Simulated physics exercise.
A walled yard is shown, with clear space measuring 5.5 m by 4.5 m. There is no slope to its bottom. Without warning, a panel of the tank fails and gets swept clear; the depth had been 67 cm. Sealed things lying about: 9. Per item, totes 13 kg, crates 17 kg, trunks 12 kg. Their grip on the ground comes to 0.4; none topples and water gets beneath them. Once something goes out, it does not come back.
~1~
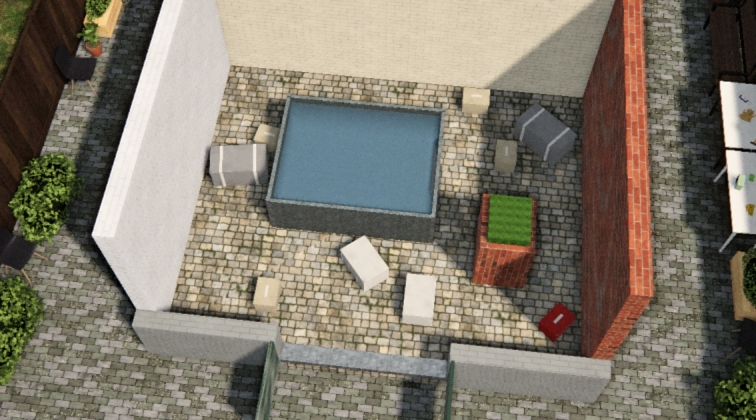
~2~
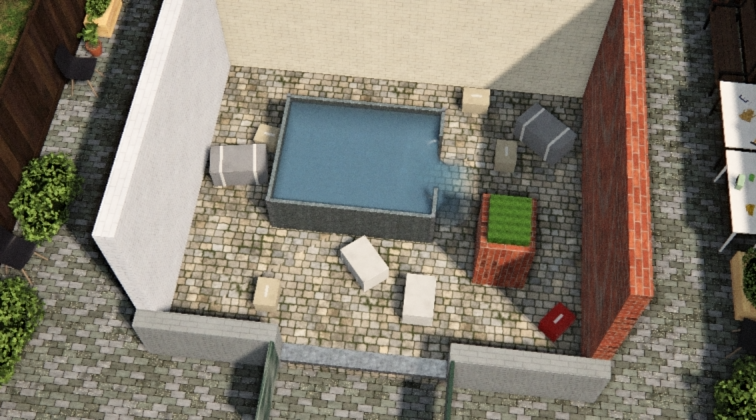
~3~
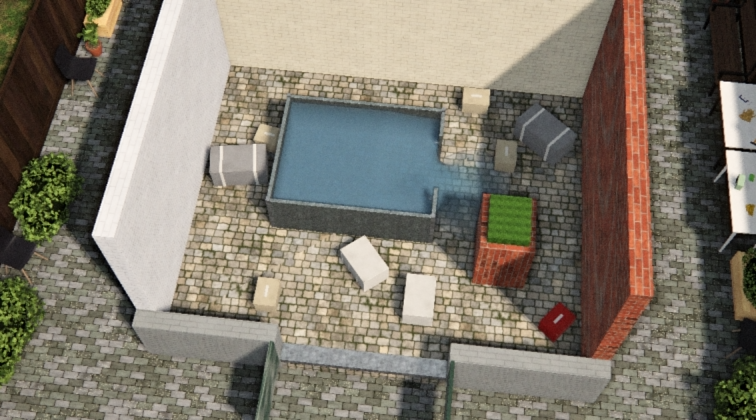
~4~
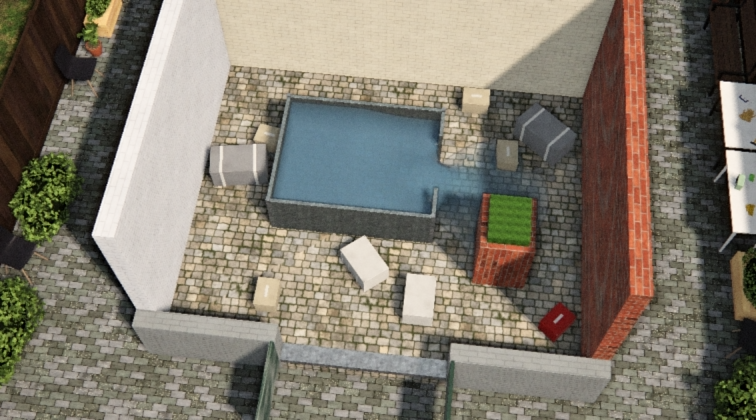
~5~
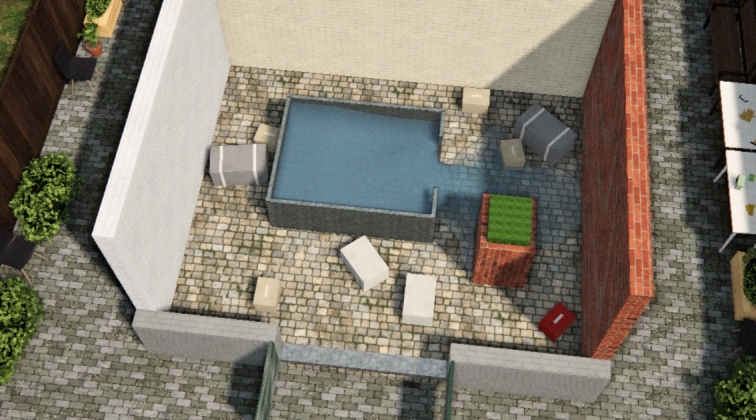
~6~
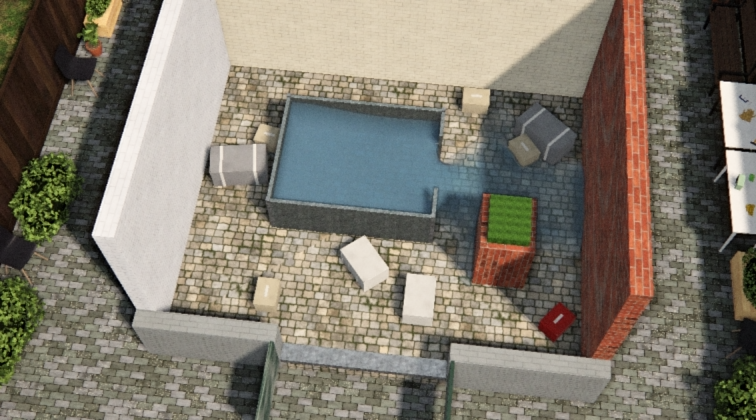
Water pours through a gap that opens in the right side of a raised grey tank and spreads over the cobbles toward the red brick wall, pushing a small beige block against a grey box. The walled yard is seen from high above by a still camera. White blocks, a grass-topped brick planter and a red tote stay put in front and at right.
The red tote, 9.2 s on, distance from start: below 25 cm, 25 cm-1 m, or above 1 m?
Above 1 m.
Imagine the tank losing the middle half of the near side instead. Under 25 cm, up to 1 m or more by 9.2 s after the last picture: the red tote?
Under that change, the red tote keeps its spot.
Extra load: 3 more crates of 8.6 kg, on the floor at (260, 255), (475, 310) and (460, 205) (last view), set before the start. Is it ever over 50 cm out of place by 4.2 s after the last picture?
First within, then beyond, then beyond.
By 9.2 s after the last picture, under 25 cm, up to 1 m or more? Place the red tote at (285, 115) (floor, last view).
It goes a long way.
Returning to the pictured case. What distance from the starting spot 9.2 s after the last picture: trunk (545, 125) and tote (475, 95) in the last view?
In turn: 400 cm, 500 cm.
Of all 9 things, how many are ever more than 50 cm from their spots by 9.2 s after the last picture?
Tally: 9.
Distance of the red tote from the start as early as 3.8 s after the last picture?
By that time, close to 250 cm.
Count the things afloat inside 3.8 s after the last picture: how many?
My tally comes to 1.
Then, 1.2 s after the last picture the red tote is near (543, 344), 0.4 m from its start, aground; 0 of 9 are out; 2 afloat.
Then, 3.8 s after the last picture the red tote is near (383, 302), 2.3 m from its start, aground; 0 of 9 are out; 1 afloat.
Then, 6.2 s after the last picture the red tote is near (325, 316), 3.1 m from its start, aground; 0 of 9 are out; 3 afloat.
Then, 9.2 s after the last picture the red tote is near (343, 317), 2.9 m from its start, afloat; 0 of 9 are out; 7 afloat.
